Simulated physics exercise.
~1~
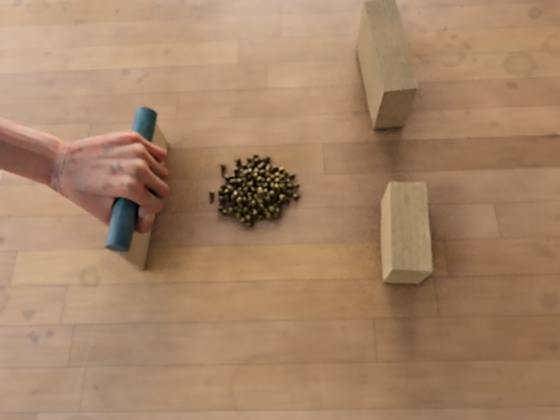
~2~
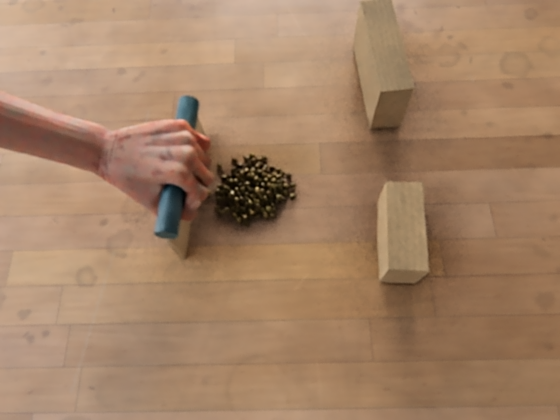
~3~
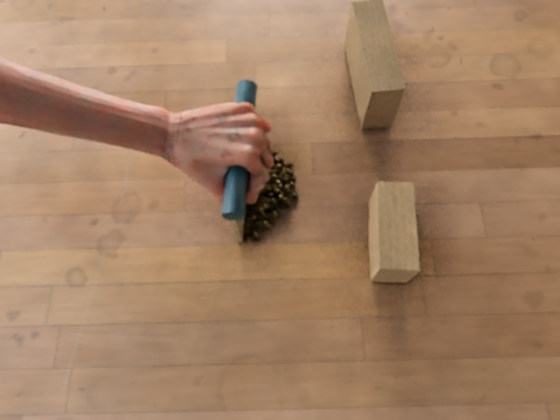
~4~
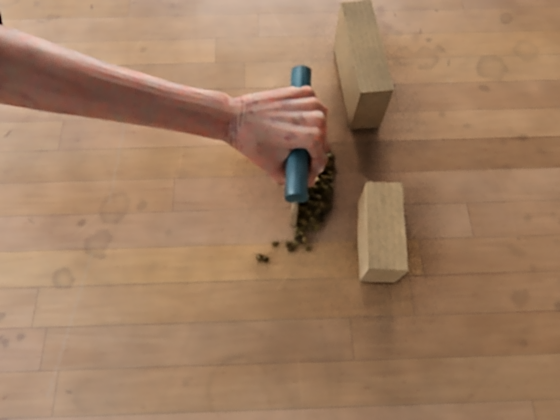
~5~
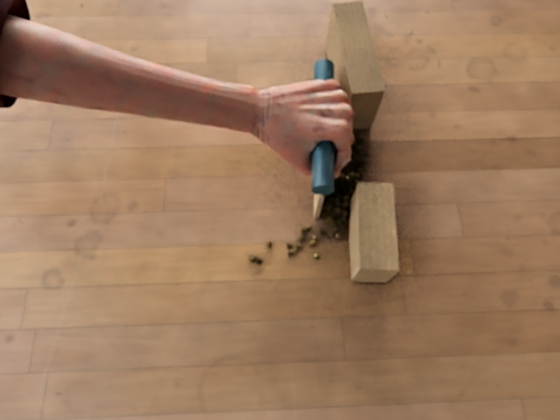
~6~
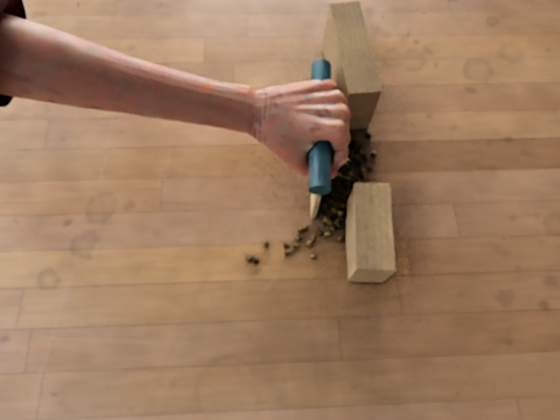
A hand gripping a blue-handled scraper pushes a small pile of dark lentils rightward across a wooden floor toward two wooden blocks, leaving a few behind, then stops at the blocks with some pieces in the gap and most still held up before it.
